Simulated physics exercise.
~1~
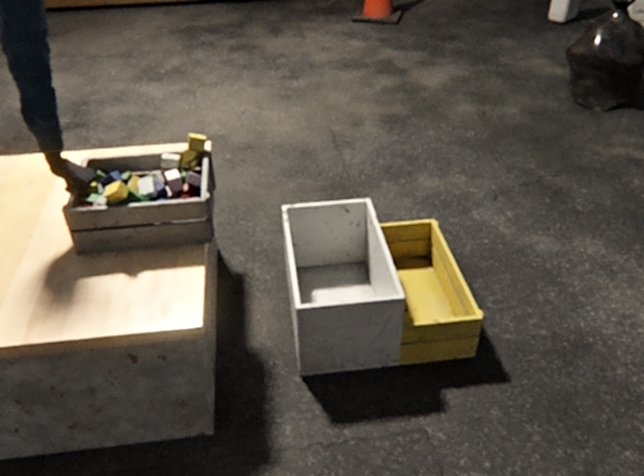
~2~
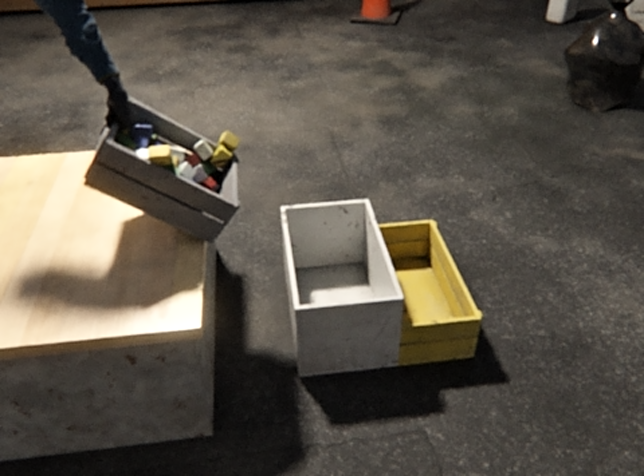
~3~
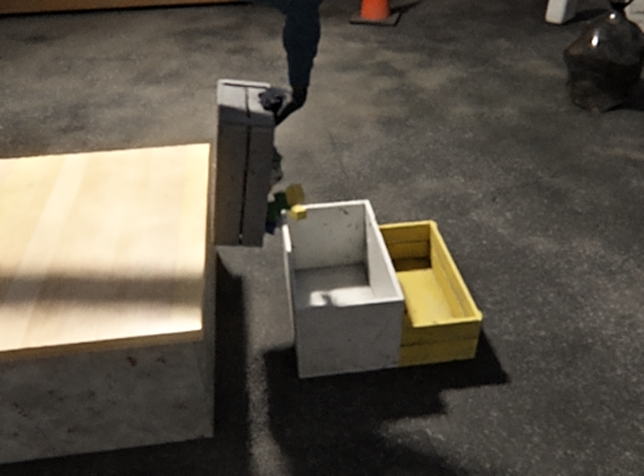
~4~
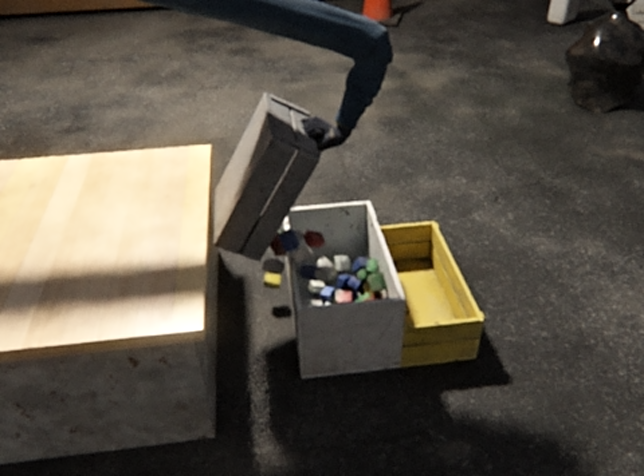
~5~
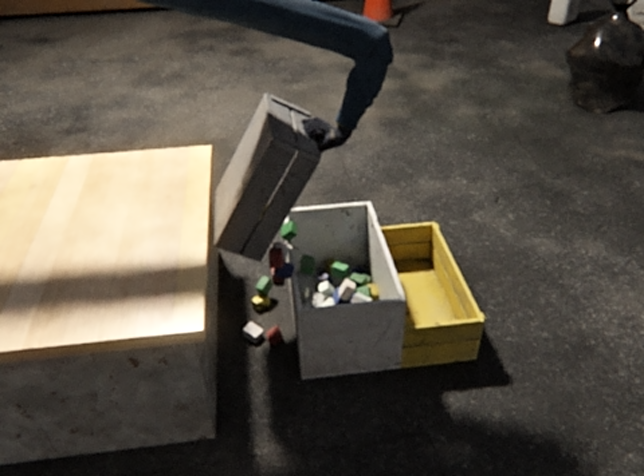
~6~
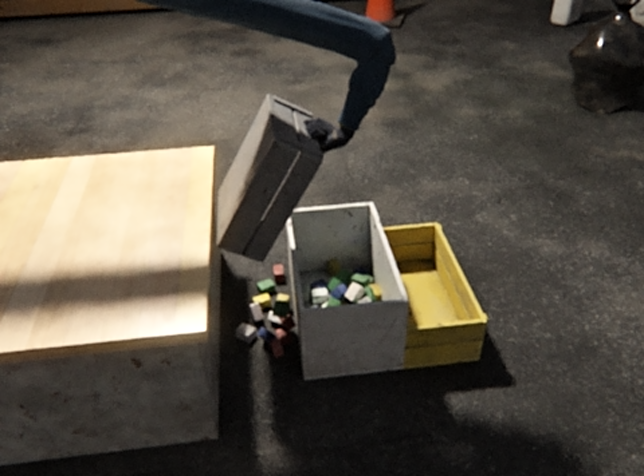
Arm tipping a grey crate of coloured blocks off a bench, most landing in the white trough, some spilling on the floor.
